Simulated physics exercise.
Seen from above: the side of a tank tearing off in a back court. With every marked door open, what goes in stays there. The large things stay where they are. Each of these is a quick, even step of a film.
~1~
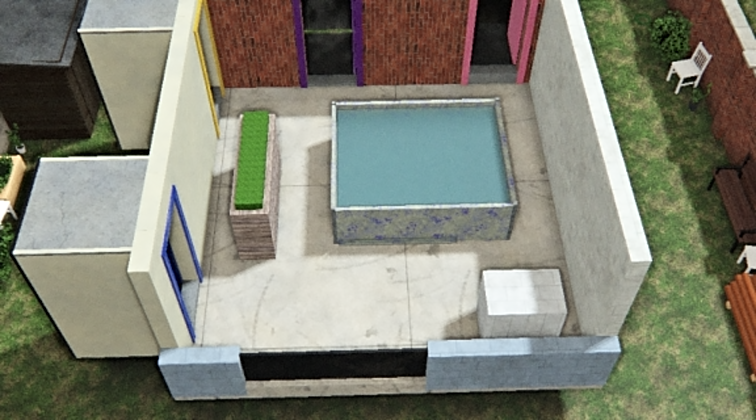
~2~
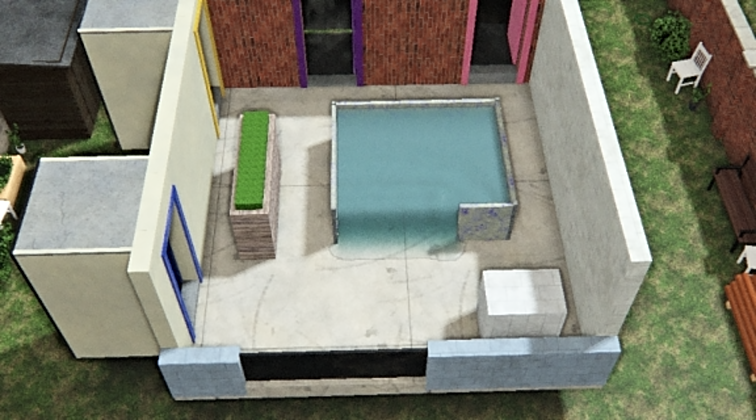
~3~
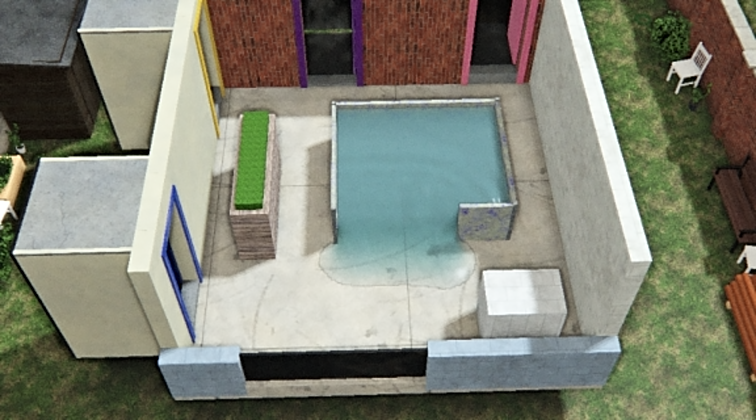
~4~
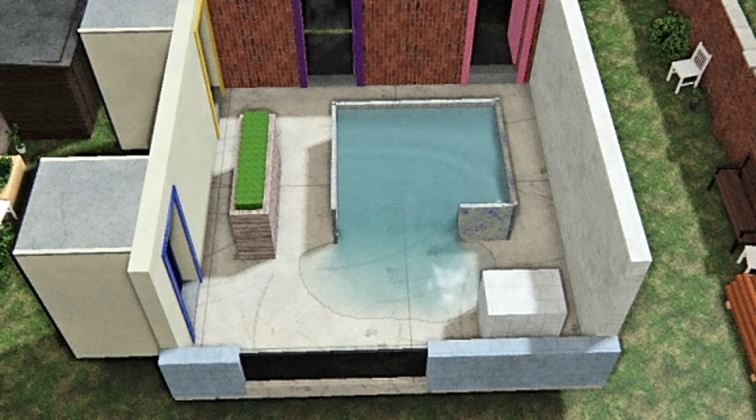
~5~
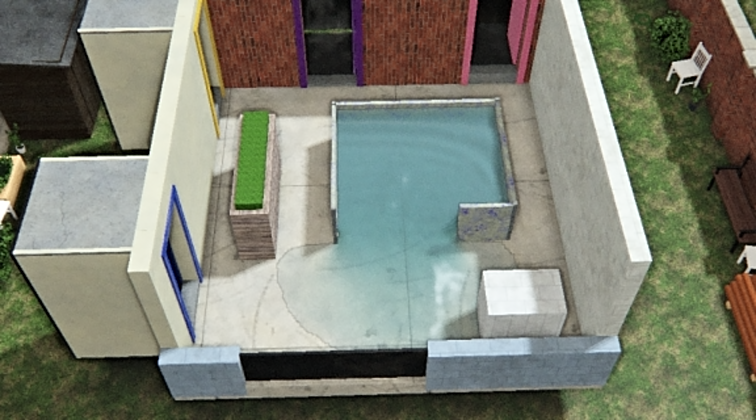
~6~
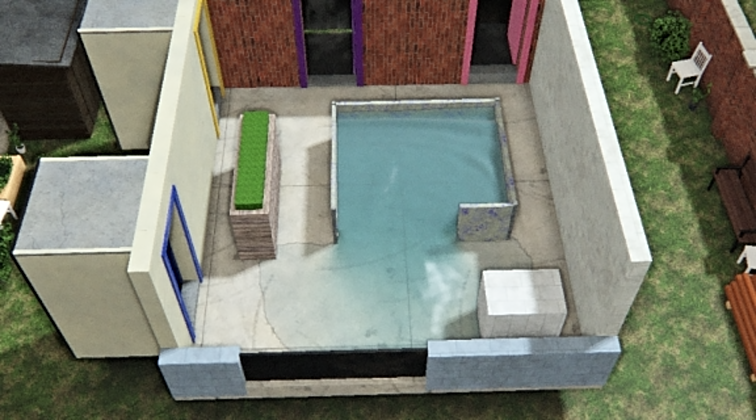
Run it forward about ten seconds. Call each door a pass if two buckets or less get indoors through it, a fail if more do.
Blue door: Fail, pink door: Pass, yellow door: Pass, purple door: Fail.
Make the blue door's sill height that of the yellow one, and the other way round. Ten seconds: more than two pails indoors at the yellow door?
The yellow door surpasses the threshold, as I see it.
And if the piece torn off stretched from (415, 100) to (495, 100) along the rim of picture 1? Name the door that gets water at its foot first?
Door marked pink.
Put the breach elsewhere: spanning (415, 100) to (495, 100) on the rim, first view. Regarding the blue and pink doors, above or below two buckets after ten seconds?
Blue: Above the mark; pink: Above the mark.
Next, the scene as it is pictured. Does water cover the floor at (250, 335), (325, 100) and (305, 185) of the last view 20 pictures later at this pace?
In turn, the points end up soaked, high and dry and high and dry.
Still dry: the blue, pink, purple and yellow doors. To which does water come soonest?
That is the blue one.
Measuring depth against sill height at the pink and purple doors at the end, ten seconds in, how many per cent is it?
First around 70 percent, second around 220 percent.
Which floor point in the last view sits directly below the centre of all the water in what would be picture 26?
Around pixel (383, 255).
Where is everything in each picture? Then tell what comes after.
In the first picture, still water in the tank at (420, 155).
In the second picture, the front is at (333, 246), out from the gap at (397, 227).
In the third picture, the front is at (466, 272), out from the gap at (397, 230).
In the fourth picture, water pours out at (397, 231) and has run to (466, 306).
In the fifth picture, the front is at a hidden place, out from the gap at (397, 232).
In the sixth picture, water pours out at (397, 231) and has run to a hidden place.
A moment on, water covers 35 % of the floor; the blue door not reached, the pink door not reached, the yellow door not reached, the purple door not reached.
Next, water covers 45 % of the floor; the blue door under two buckets in, the pink door not reached, the yellow door not reached, the purple door not reached.
Then, water covers 65 % of the floor; the blue door far over two buckets in, the pink door not reached, the yellow door wet at the sill, nothing in, the purple door not reached.
Later, water covers 95 % of the floor; the blue door far over two buckets in, the pink door under two buckets in, the yellow door wet at the sill, nothing in, the purple door under two buckets in.
In the end, water covers 100 % of the floor; the blue door far over two buckets in, the pink door under two buckets in, the yellow door under two buckets in, the purple door over two buckets in.
